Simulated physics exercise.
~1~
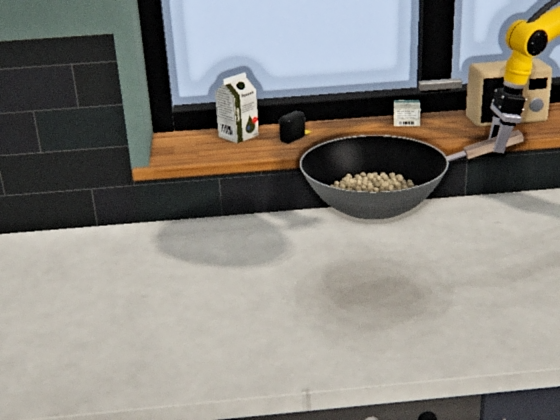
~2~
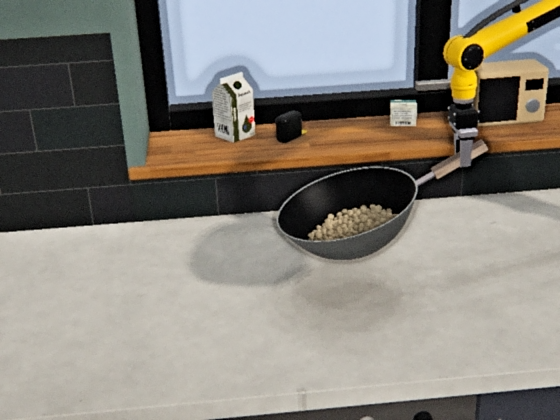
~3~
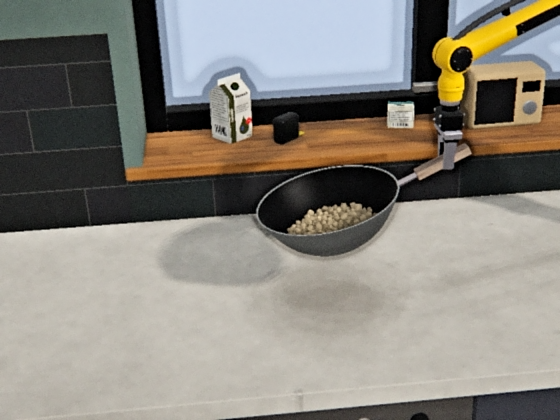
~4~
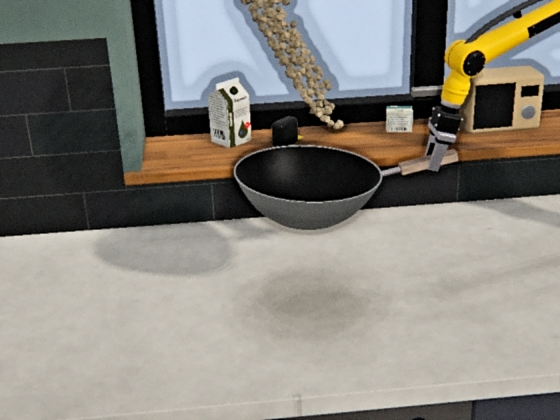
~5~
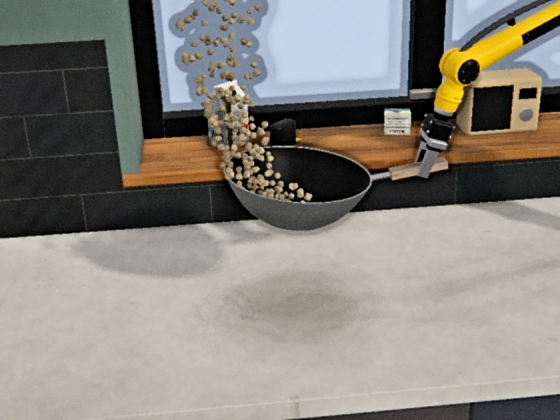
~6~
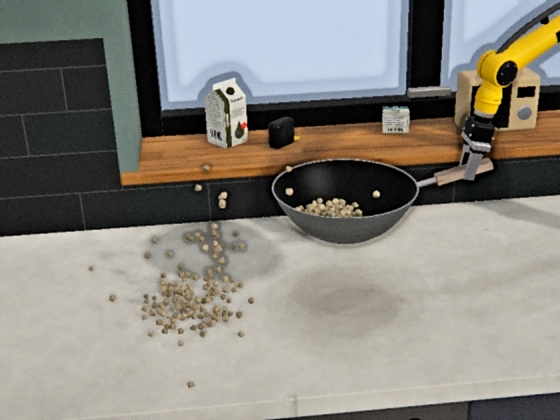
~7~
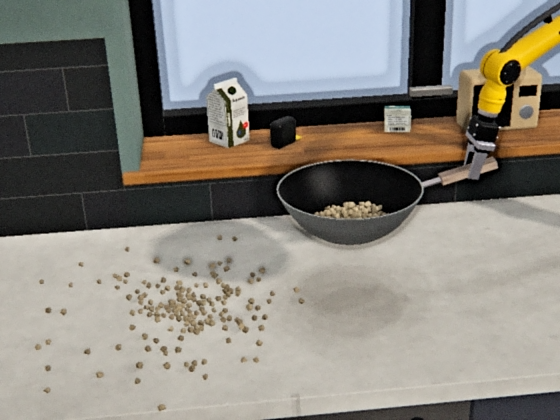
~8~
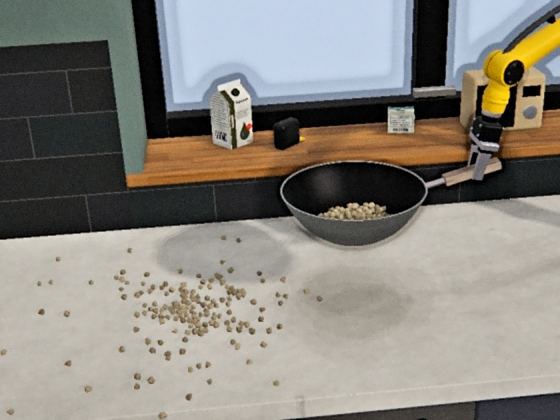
On a kitchen counter, a yellow robot arm tossing small pebbles from a dark wok, catching some while many scatter across the worktop.
